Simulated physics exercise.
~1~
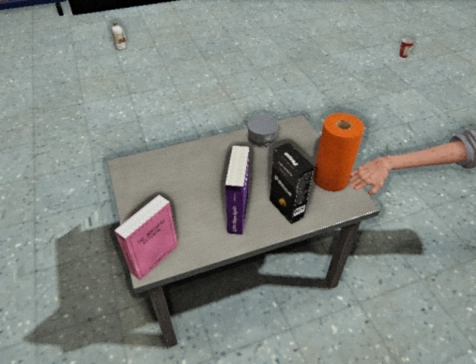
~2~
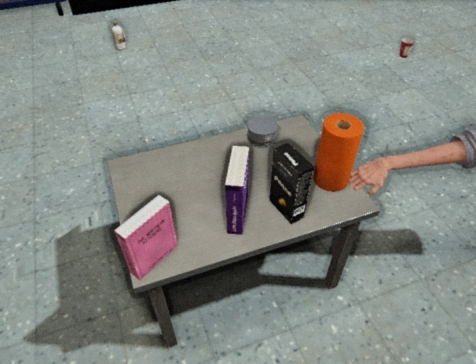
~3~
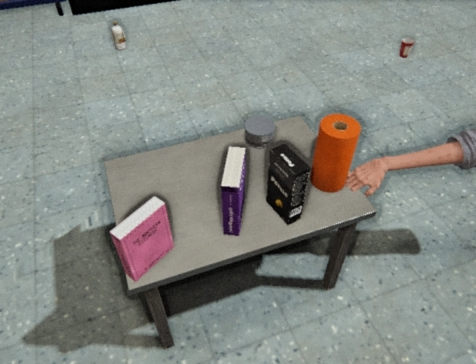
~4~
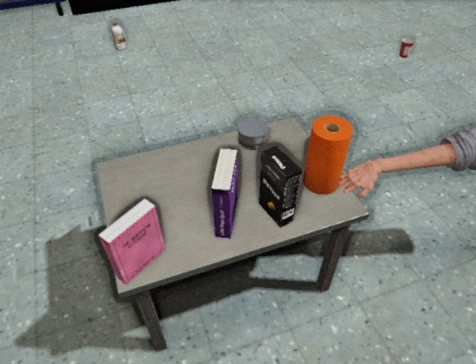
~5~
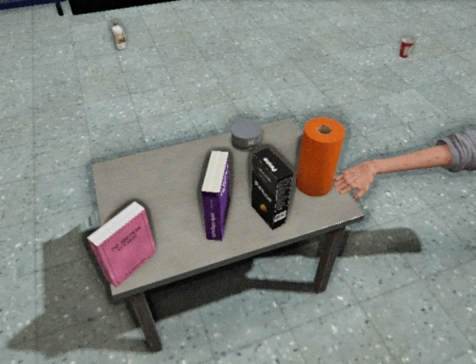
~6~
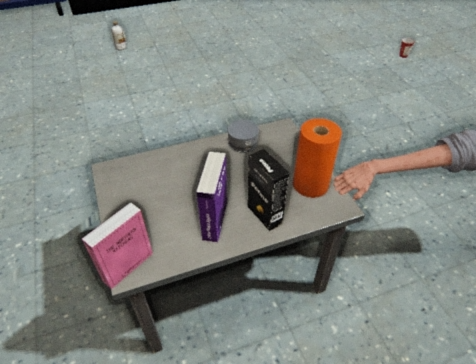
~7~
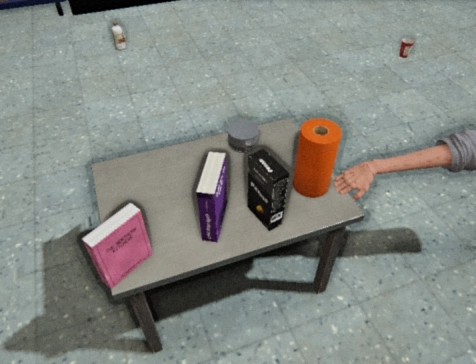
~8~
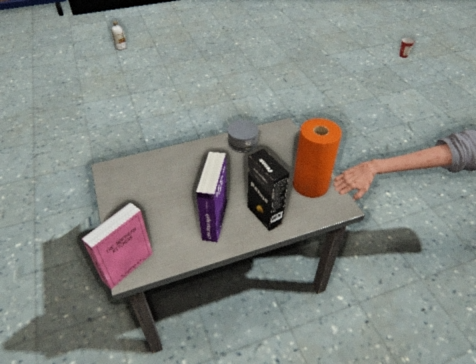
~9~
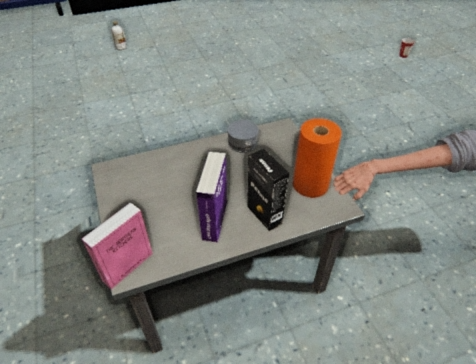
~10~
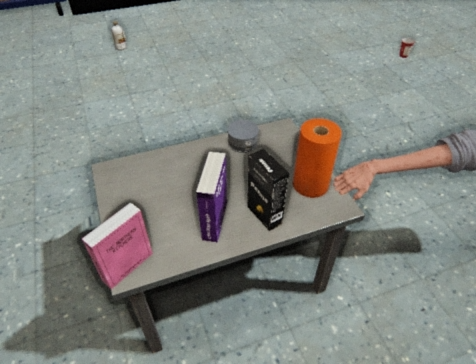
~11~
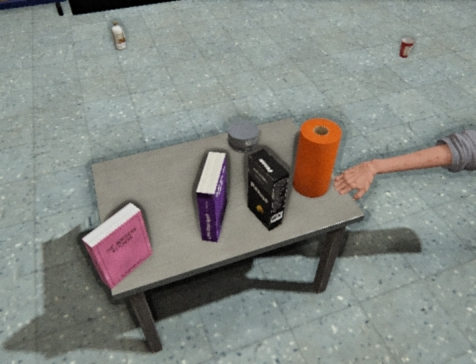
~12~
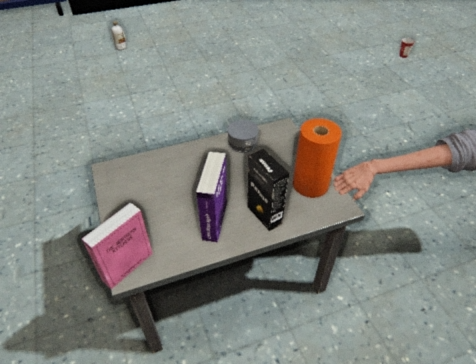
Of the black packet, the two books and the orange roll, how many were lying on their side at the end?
None of them were. The black packet, both books and the orange roll were all still upright on the table.
A small grey table carrying a pink book, a purple book, a black packet, an orange roll and a grey tub slid a short way to the left beside an outstretched hand, then stopped, with everything still standing on top.
